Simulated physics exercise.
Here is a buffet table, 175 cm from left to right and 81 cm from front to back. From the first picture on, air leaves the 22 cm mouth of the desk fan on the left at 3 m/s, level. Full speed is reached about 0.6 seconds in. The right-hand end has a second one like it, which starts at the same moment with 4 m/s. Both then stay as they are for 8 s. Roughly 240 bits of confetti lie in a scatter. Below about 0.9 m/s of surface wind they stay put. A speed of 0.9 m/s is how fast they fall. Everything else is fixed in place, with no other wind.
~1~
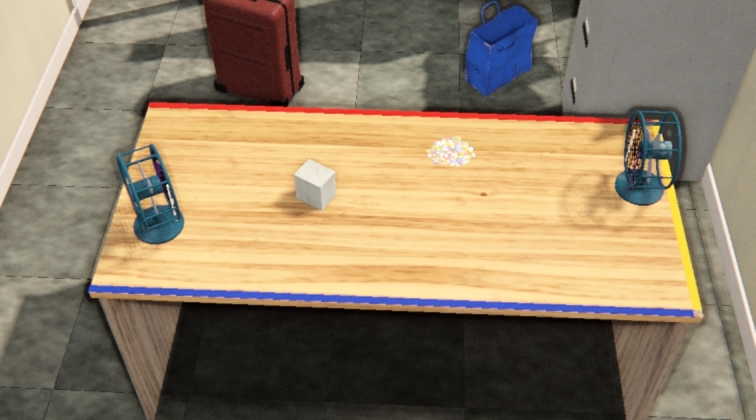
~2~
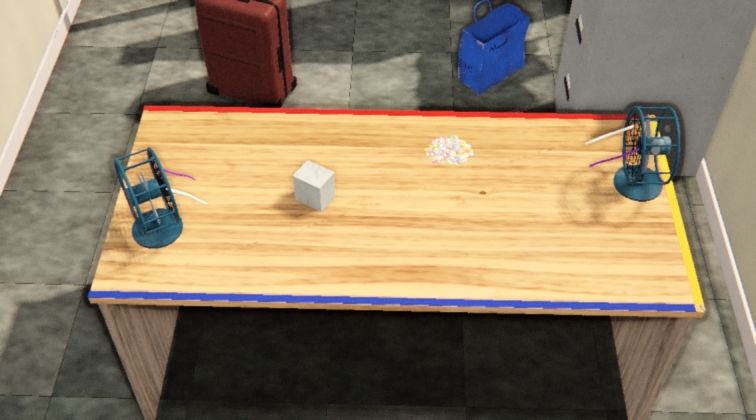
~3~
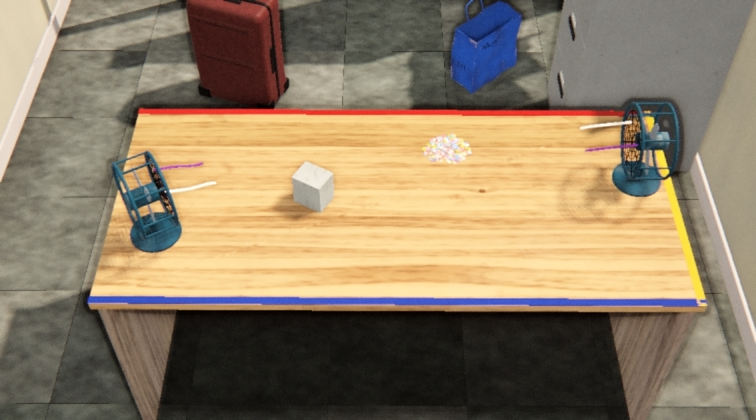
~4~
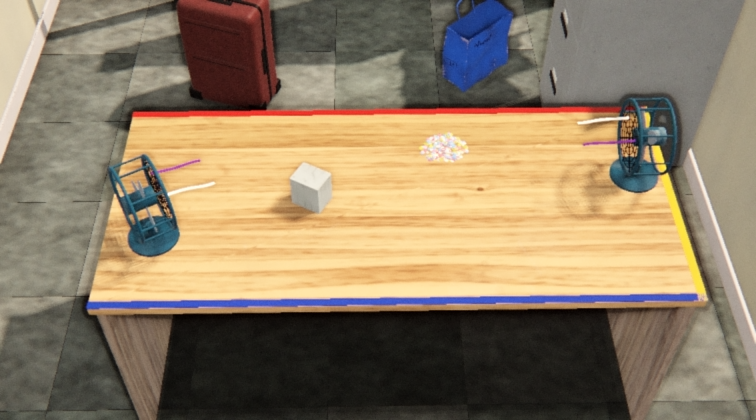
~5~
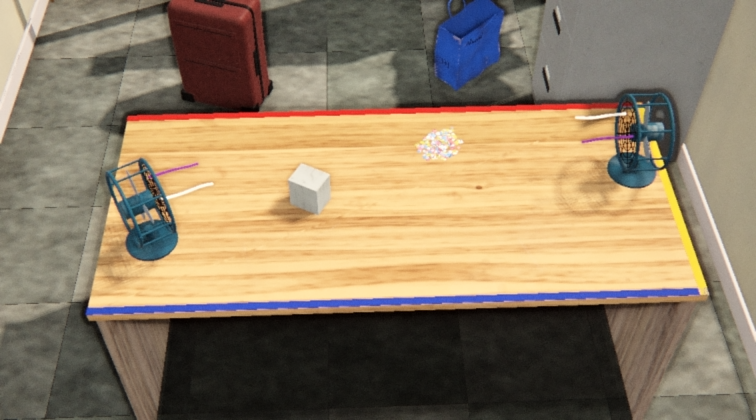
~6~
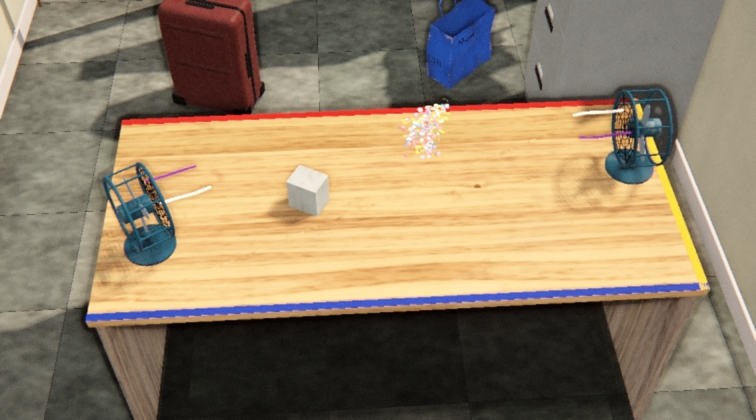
Confetti on a wooden table stirs and lifts toward the red edge as two fans blow.
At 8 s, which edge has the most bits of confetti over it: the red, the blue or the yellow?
The red edge.
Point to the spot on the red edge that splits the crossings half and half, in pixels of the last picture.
I'd put my finger close to (388, 109).
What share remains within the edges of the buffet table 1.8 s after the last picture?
Share at that time: Some 2 %.
Then, 0.8 s after the last picture, 0 % are over the blue edge, 0 % over the yellow edge and 94 % over the red edge; 48 % are gone or lie where they will stay.
Then, 1.8 s after the last picture, 0 % are over the blue edge, 0 % over the yellow edge and 98 % over the red edge; 100 % are gone or lie where they will stay.
Then, 3.6 s after the last picture, 0 % are over the blue edge, 0 % over the yellow edge and 98 % over the red edge; 100 % are gone or lie where they will stay.
Then, 7.2 s after the last picture, at the end, 0 % are over the blue edge, 0 % over the yellow edge and 98 % over the red edge.
